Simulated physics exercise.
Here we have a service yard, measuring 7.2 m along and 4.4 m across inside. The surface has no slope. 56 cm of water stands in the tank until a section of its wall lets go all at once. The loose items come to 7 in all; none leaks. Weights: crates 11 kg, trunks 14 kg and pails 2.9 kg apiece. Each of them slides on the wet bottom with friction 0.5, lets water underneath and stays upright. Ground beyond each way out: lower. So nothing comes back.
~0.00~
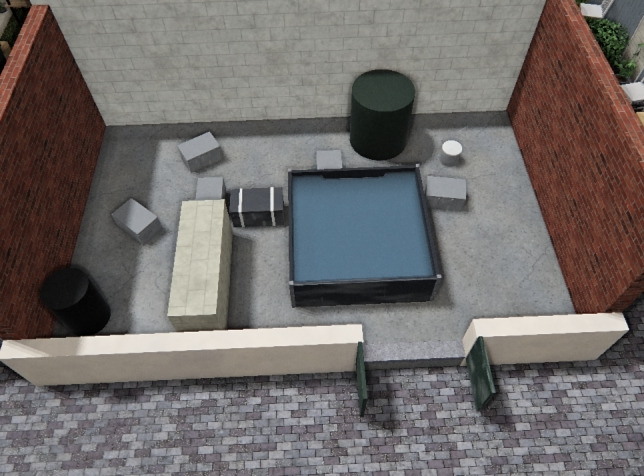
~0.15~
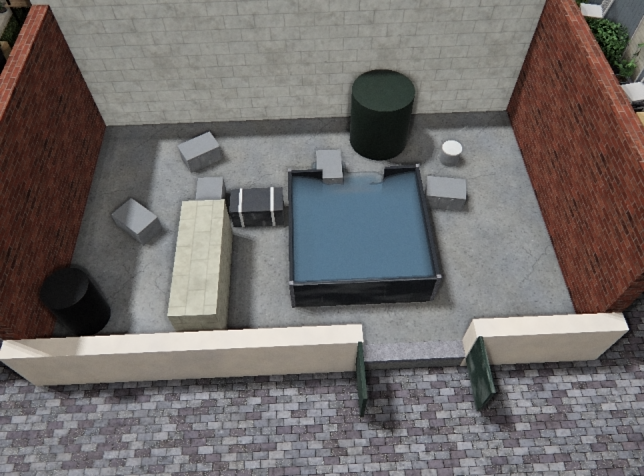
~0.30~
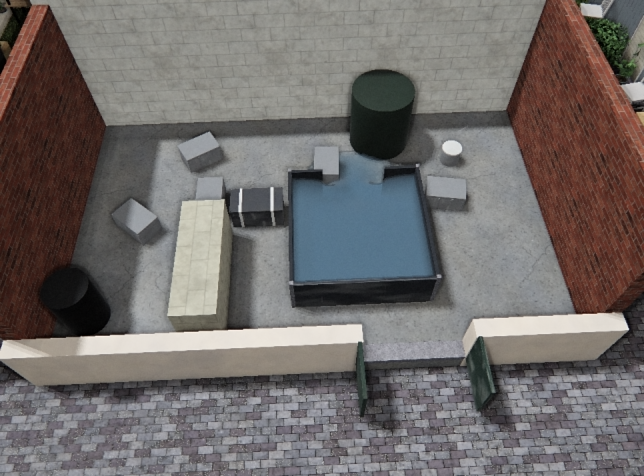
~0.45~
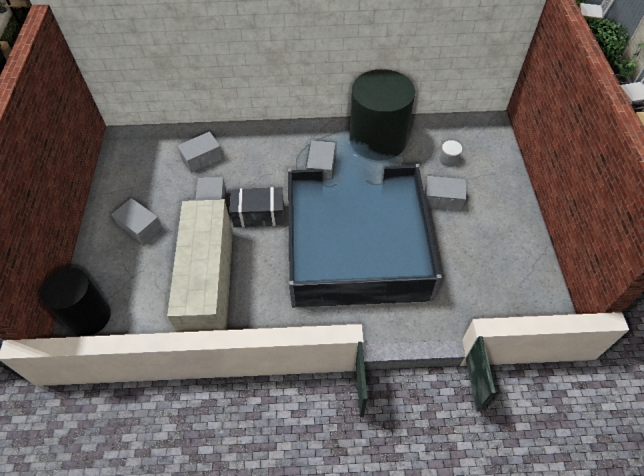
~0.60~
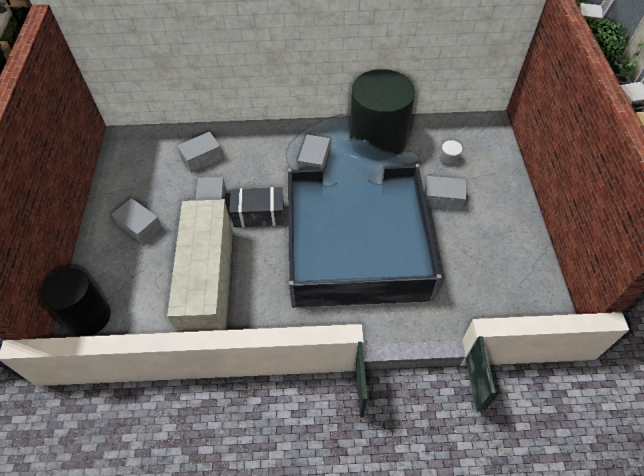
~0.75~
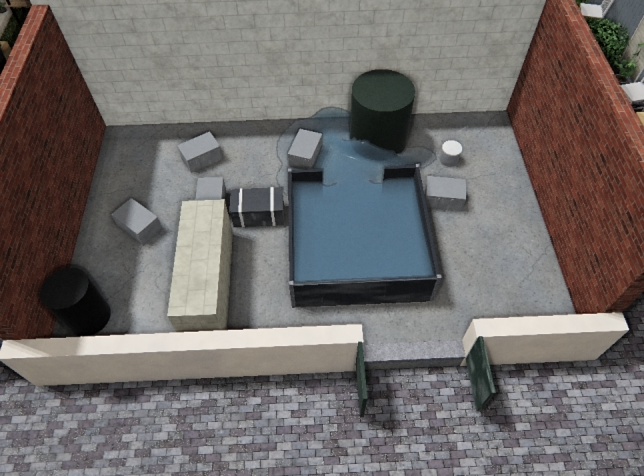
In a walled service yard, water poured out through a gap in the back of a dark square tank, spreading around a green barrel and pushing a grey crate slowly back and left.
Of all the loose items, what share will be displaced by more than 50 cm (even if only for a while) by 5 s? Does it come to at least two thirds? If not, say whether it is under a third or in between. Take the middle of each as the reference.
From a third up to two thirds.
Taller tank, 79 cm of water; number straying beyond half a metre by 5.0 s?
Count under that change: 5.
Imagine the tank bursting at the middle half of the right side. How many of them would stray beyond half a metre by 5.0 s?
In that case 0 of them.
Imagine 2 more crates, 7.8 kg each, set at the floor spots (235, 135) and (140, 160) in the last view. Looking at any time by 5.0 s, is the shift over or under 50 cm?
Taking them in order: Above the mark and above the mark.
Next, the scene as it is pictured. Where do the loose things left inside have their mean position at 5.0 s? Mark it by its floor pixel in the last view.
Mean position: Approximately (252, 227).
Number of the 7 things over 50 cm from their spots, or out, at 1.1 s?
The answer is 1.
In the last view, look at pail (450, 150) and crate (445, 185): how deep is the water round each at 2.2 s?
Depth approx. 7 cm / 3 cm.
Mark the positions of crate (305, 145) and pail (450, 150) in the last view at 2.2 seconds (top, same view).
Somewhere about (178, 124) and (518, 143).
After 1.1 s 1 of 7 are over 50 cm from their spots; 0 afloat.
After 2.2 s 2 of 7 are over 50 cm from their spots; 2 afloat.
After 3.5 s 3 of 7 are over 50 cm from their spots; 1 afloat.
After 5.0 s 4 of 7 are over 50 cm from their spots, and 4 have been at some point; 3 afloat.
